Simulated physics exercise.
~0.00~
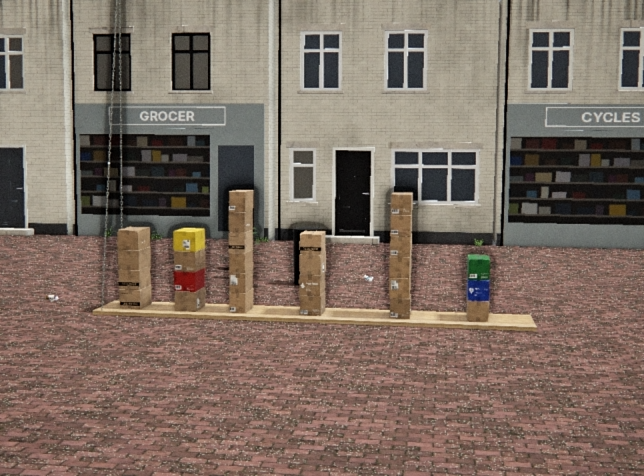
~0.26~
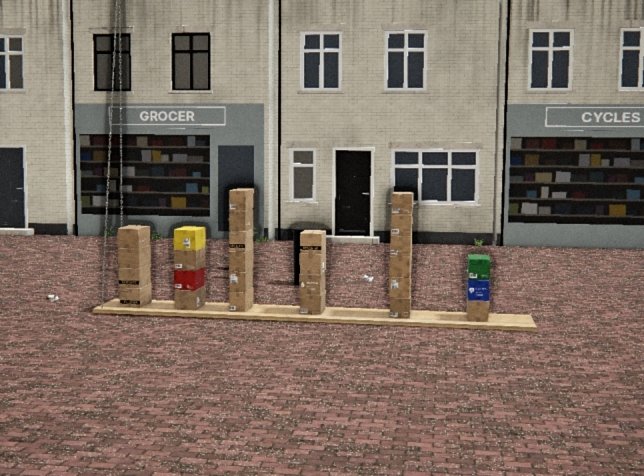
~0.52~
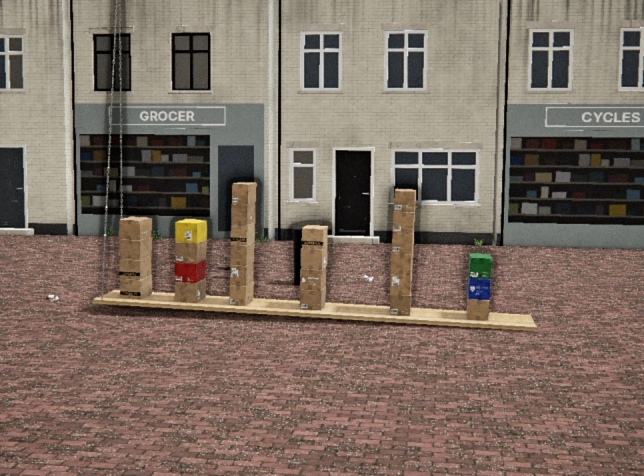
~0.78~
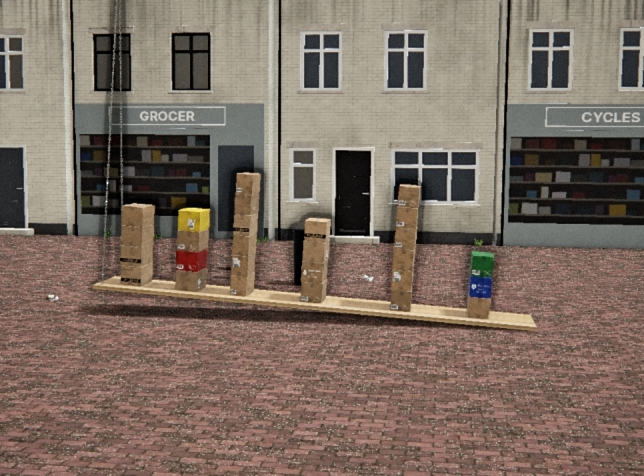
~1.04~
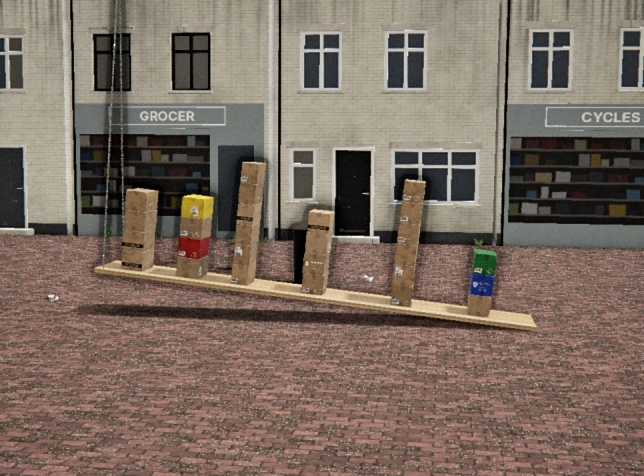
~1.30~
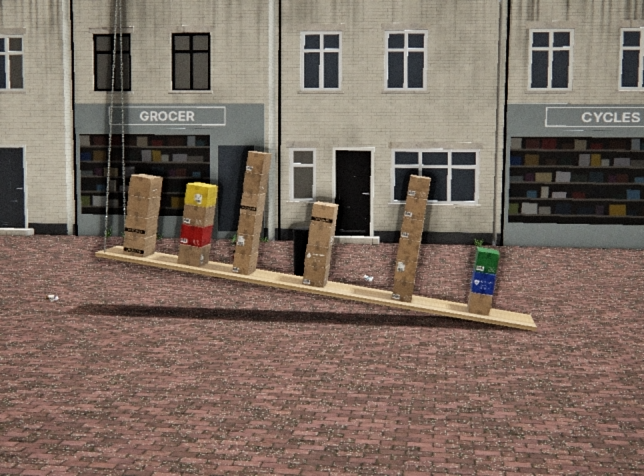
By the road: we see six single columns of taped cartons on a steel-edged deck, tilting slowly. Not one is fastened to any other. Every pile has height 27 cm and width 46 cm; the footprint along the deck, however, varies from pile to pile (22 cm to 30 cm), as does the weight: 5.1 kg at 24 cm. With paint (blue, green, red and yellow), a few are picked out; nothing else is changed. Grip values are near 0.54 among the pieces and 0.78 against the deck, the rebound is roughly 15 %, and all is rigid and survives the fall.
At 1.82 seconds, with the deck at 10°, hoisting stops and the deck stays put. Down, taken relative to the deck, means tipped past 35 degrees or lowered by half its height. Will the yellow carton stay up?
Yes.
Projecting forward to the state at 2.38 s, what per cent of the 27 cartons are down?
5 percent by then.
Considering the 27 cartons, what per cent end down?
Near enough 65 per cent of them, I reckon.
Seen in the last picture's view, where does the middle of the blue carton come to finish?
It ends up centred close to (544, 312).
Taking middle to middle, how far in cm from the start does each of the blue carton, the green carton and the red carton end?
Shift in cm - blue: 90; green: 130; red: 80.
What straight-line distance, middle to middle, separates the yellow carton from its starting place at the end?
It finishes around 80 cm from its starting point.
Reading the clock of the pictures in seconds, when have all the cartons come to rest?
At roughly 5.5 s.
After 2.38 s, slope 10°; 2 of the 27 cartons down; yellow carton unmoved.
After 3.08 s, slope 10°; 16 of the 27 cartons down; yellow carton unmoved; blue carton 28° from how it stood.
In the end (5.8 s), slope 10°; 18 of the 27 cartons down; yellow carton unmoved; blue carton on its side; green carton on its side. From the last view, middles, yellow carton near (206, 182), blue carton near (544, 312).
